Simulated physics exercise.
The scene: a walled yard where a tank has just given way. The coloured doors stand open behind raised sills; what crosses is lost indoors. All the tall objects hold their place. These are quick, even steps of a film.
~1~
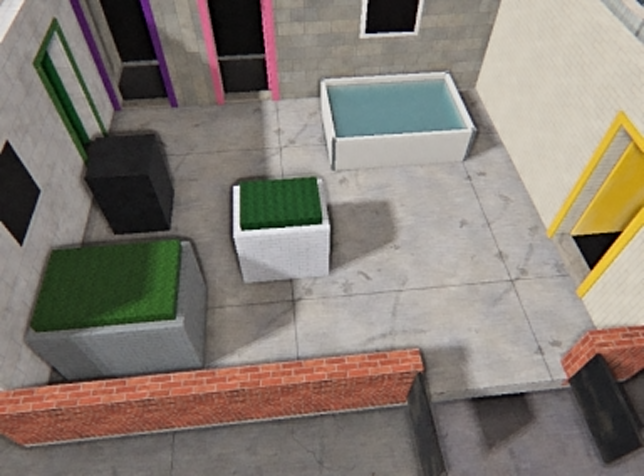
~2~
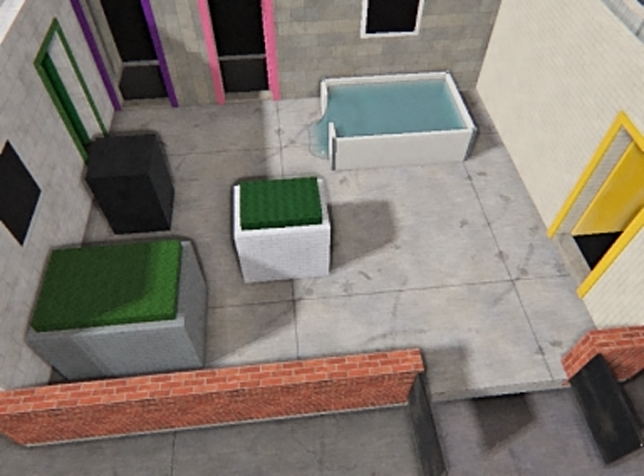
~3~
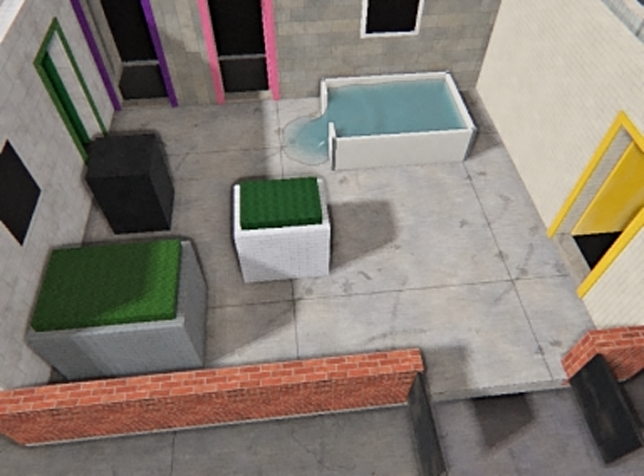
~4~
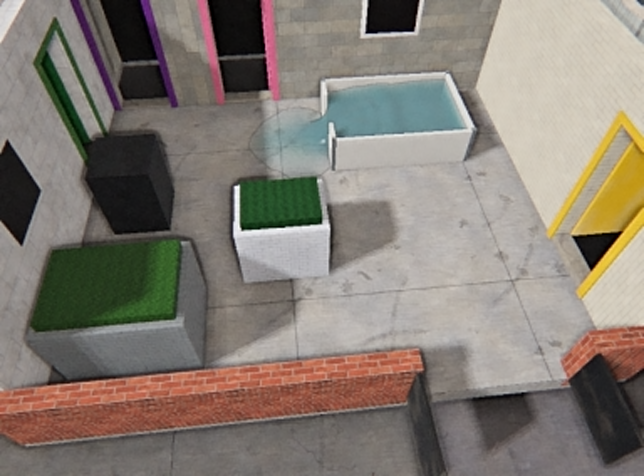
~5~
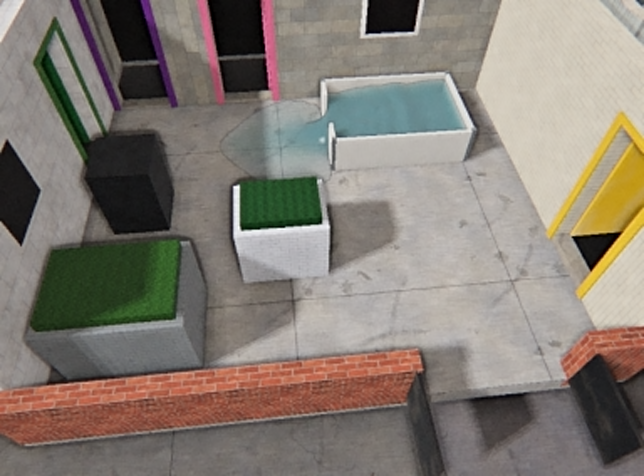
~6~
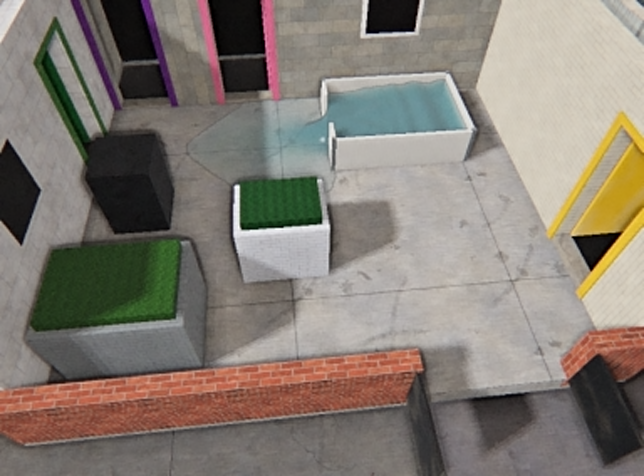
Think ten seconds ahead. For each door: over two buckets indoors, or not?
The yellow door stays under that; the pink door takes more than that; the green door takes more than that; the purple door takes more than that.
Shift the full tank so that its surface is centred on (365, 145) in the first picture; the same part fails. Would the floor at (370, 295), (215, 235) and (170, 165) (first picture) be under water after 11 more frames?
One after the other: Not flooded, covered, flooded.
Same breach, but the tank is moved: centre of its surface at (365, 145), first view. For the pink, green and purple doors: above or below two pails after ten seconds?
One by one: Pink holds, green is over, purple floods.
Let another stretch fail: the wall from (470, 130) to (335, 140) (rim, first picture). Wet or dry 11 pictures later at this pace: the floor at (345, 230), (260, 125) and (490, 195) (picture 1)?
In turn: Under water, not flooded, covered.
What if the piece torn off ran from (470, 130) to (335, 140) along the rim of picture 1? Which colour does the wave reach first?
I say the one in yellow.
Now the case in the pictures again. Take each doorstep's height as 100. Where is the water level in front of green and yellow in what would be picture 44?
Roughly 220 per cent, then 0 per cent.
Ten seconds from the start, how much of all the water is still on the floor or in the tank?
Roughly 78 per cent.
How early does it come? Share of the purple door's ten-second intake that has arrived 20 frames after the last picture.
Near 25 in a hundred.
A moment on, water covers 30 % of the floor; the yellow door not reached, the pink door under two buckets in, the green door wet at the sill, nothing in, the purple door wet at the sill, nothing in.
Next, water covers 35 % of the floor; the yellow door not reached, the pink door under two buckets in, the green door over two buckets in, the purple door under two buckets in.
Then, water covers 40 % of the floor; the yellow door not reached, the pink door over two buckets in, the green door far over two buckets in, the purple door over two buckets in.
Later, water covers 45 % of the floor; the yellow door not reached, the pink door over two buckets in, the green door far over two buckets in, the purple door far over two buckets in.
In the end, water covers 70 % of the floor; the yellow door not reached, the pink door over two buckets in, the green door far over two buckets in, the purple door far over two buckets in.
